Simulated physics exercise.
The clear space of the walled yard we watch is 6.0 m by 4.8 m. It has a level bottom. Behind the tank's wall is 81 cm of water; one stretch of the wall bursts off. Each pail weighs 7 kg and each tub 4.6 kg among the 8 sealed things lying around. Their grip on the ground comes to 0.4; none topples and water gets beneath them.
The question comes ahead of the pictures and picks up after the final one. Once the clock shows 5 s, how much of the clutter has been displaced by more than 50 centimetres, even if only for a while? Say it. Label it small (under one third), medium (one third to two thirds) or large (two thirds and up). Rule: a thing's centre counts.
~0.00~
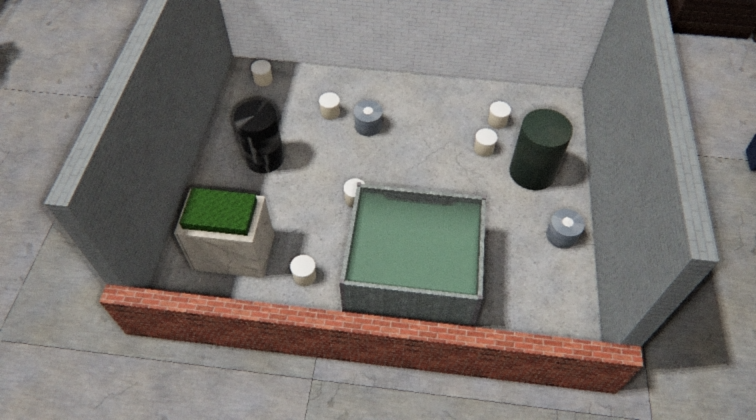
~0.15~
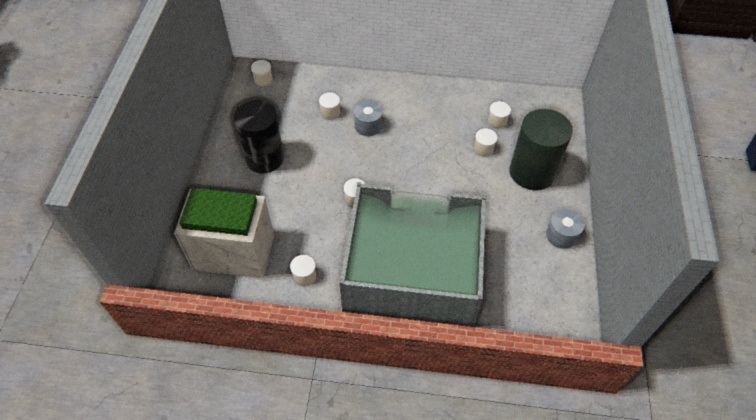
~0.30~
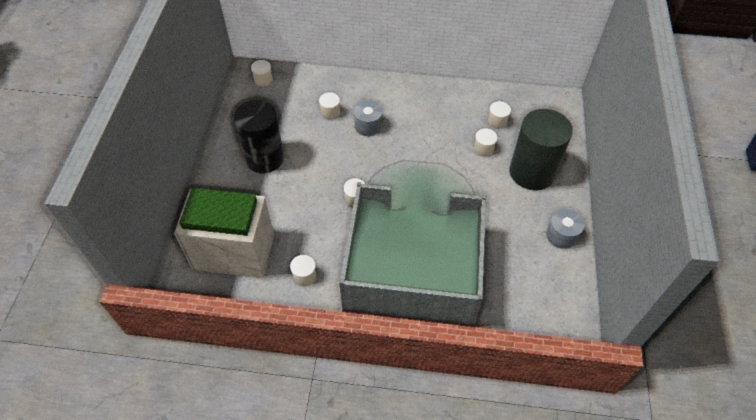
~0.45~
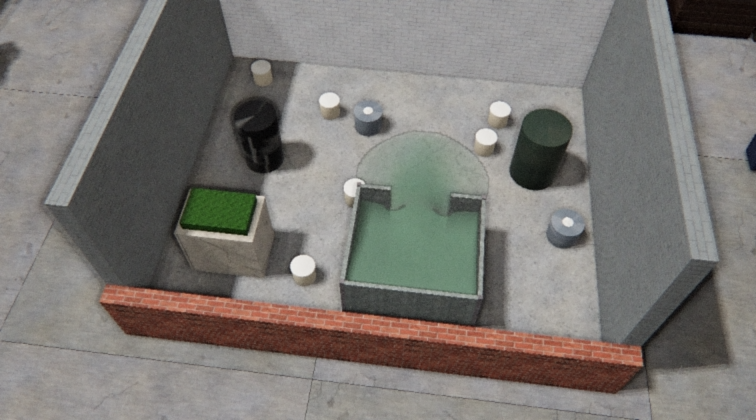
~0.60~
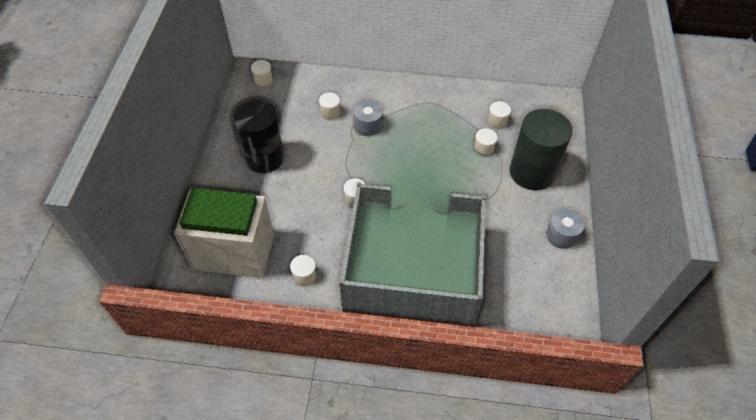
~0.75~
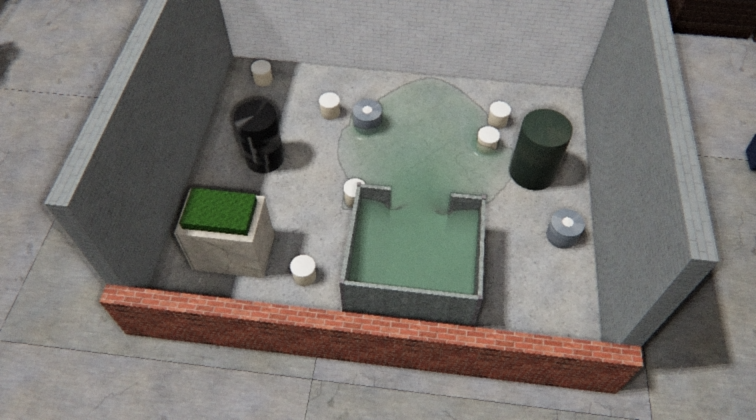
Large.
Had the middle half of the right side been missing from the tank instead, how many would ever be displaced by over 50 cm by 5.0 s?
Then it comes to 2.
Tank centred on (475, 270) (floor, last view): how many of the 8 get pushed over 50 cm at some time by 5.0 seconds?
So the tally would be 6.
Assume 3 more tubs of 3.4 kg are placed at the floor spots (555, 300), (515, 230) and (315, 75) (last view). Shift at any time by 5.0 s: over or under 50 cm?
First exceeds it, second falls shy, third exceeds it.
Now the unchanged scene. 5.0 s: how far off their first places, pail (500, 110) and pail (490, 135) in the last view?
Taking them in turn, I get 250 cm for the first and 60 cm for the second.
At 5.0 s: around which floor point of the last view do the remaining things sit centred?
That lands at roughly (362, 212).
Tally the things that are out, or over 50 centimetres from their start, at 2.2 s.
The number by then is 4.
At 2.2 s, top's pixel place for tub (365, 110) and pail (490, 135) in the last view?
First near (275, 50), second near (568, 109).
After 1.1 s 2 of 8 are over 50 cm from their spots; 0 afloat.
After 2.2 s 4 of 8 are over 50 cm from their spots; 2 afloat.
After 3.5 s 6 of 8 are over 50 cm from their spots; 3 afloat.
After 5.0 s 6 of 8 are over 50 cm from their spots, and 6 have been at some point; 3 afloat.
